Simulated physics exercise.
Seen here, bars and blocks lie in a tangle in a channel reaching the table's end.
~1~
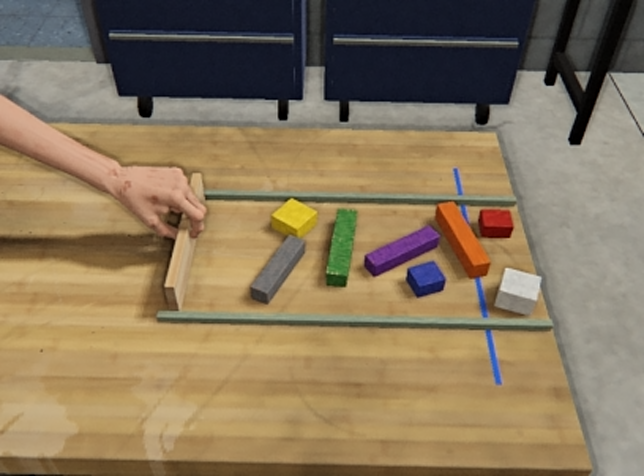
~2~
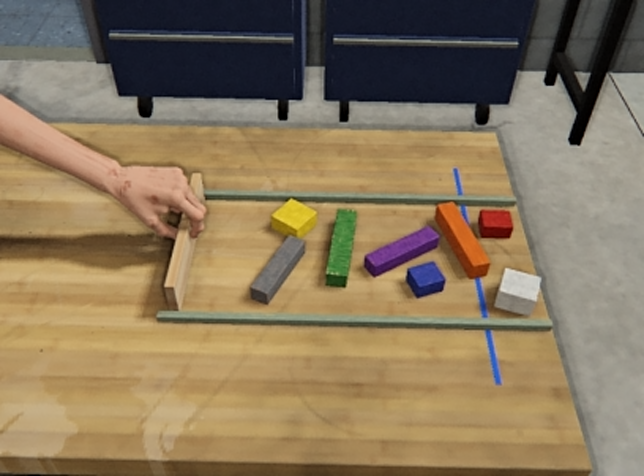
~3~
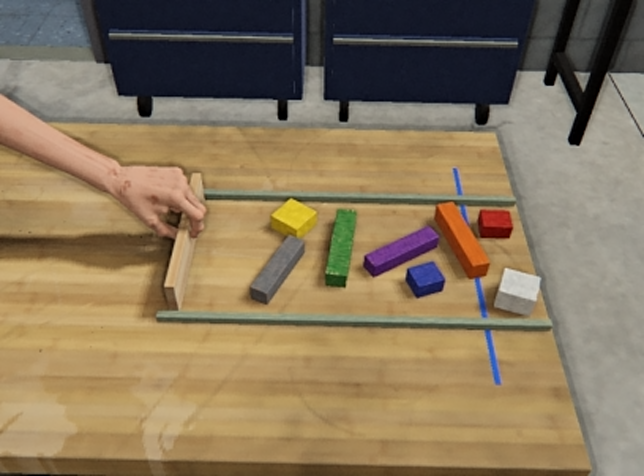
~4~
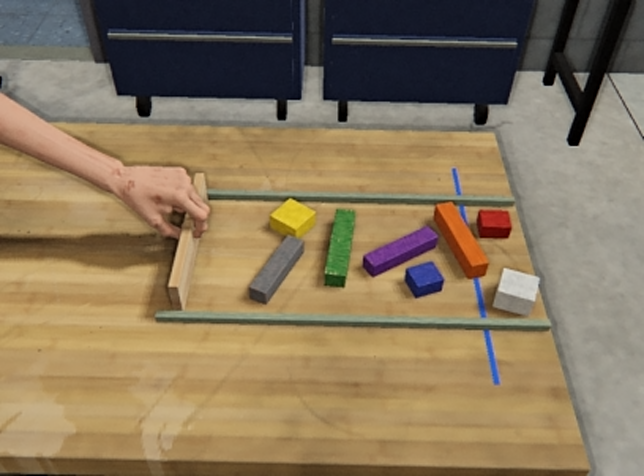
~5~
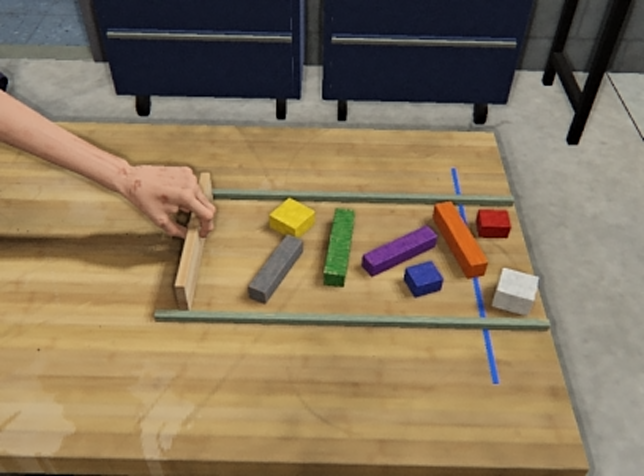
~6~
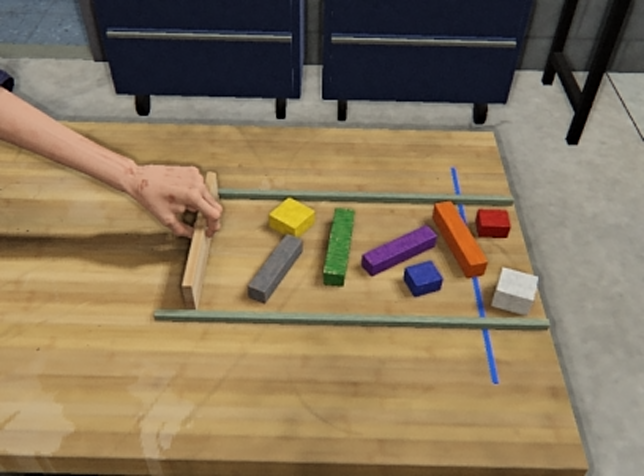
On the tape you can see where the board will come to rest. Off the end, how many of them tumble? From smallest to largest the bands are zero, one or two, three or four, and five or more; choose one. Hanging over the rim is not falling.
The right band is three or four.
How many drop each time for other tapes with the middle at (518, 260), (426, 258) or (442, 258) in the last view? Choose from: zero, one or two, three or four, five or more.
Place one: Five or more; place two: Either one or two; place three: Either one or two.
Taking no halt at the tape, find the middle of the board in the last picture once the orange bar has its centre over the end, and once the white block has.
The middle would be close to (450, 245) and then close to (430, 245).
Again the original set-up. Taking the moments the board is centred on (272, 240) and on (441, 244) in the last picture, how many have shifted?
I make it 2 at the first spot and 8 at the other.
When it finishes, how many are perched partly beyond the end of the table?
Overhang count: 1.
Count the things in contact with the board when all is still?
2 in contact.
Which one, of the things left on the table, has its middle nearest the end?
The purple bar is the one.
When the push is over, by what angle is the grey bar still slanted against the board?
The angle is about 0 degrees.
Soon after, none off yet; white block at rest near (515, 292); red block at rest near (493, 224); orange bar at rest near (459, 238).
After that, none off yet; white block at rest near (515, 292); red block at rest near (493, 224); orange bar displaced a little near (470, 238).
In the end, the number that fall off is three or four; gone, blue block, orange bar, red block and white block.
